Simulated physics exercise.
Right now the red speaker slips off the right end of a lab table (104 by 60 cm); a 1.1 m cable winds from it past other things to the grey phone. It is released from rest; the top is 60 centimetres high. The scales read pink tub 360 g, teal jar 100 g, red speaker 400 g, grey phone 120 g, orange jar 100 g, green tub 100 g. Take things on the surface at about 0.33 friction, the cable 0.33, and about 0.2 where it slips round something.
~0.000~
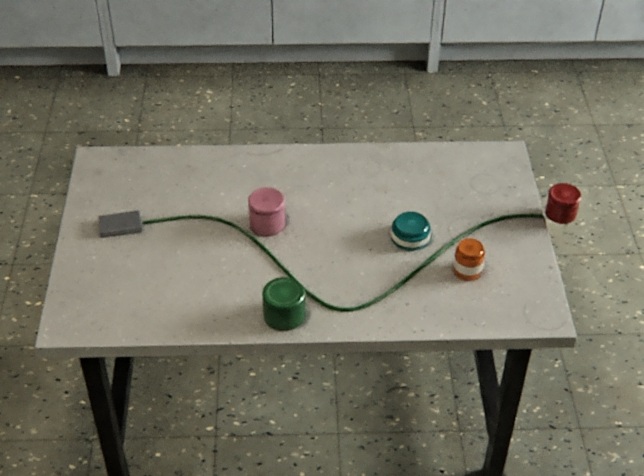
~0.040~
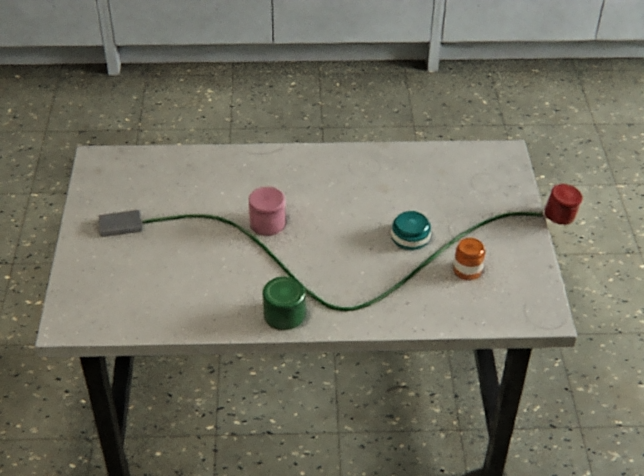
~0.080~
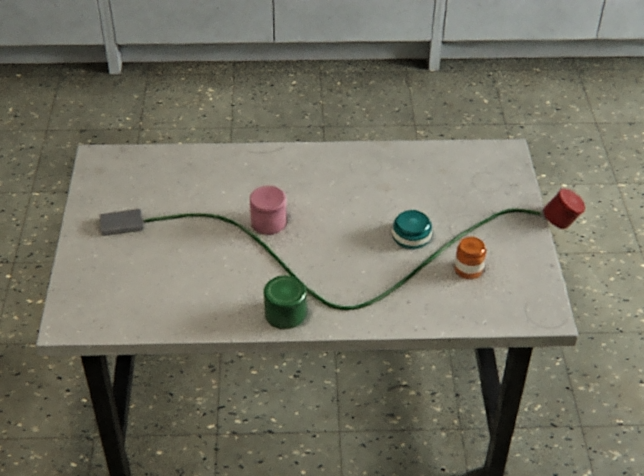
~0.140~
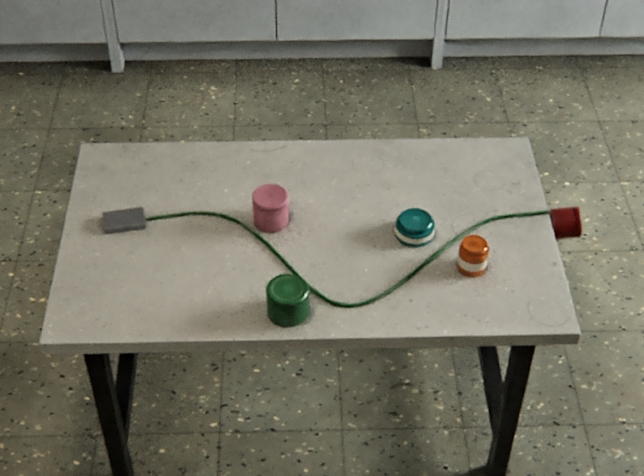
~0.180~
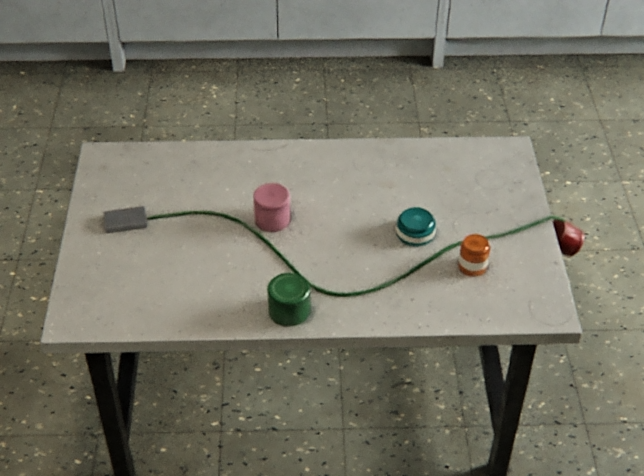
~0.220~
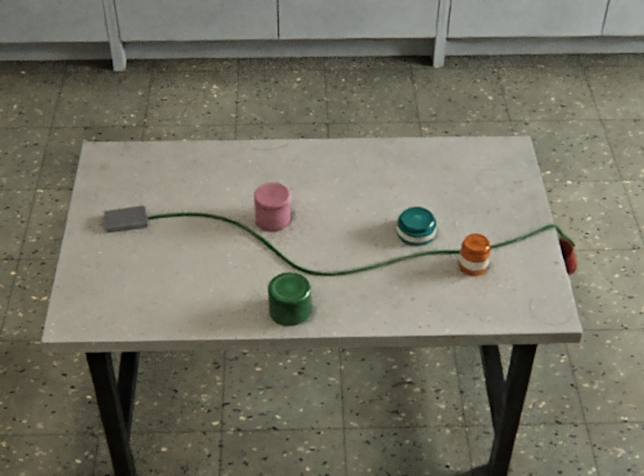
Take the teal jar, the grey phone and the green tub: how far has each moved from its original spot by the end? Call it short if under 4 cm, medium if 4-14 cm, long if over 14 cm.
Teal jar: Medium; grey phone: Long; green tub: Short.
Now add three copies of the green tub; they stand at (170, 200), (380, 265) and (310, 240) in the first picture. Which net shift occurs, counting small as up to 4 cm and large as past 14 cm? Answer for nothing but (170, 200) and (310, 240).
First: A slight shift; second: A moderate shift.
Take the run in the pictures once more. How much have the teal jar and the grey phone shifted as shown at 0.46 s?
Shifts - teal jar 8 cm, grey phone 30 cm.
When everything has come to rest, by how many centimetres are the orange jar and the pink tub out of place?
Net shift - orange jar 4 cm, pink tub 0 cm.
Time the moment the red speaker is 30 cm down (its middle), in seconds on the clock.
Near 0.32 seconds.
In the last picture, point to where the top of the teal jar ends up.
The top finishes roughly at pixel (423, 191) of the last view.
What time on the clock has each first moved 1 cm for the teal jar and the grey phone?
Teal jar 0.30 s; grey phone 0.28 s, roughly.
By 0.5 s, the cable's tail end at (285, 246); grey phone 30 cm off its start, teal jar 8 cm off its start, red speaker over the edge.
By 0.7 s, the cable's tail end at (446, 273); grey phone 65 cm off its start, teal jar 8 cm off its start, red speaker over the edge.
By 1.0 s, the cable's tail end at (469, 276); grey phone 76 cm off its start at (481, 288), teal jar 8 cm off its start at (423, 191), red speaker over the edge.
By 1.2 s, the cable's tail end at (470, 276); grey phone 76 cm off its start, teal jar 8 cm off its start, red speaker over the edge.
By 2.4 s, the cable's tail end at (470, 276); grey phone 76 cm off its start at (481, 288), teal jar 8 cm off its start at (423, 191), green tub 0 cm off its start at (289, 287), red speaker over the edge.
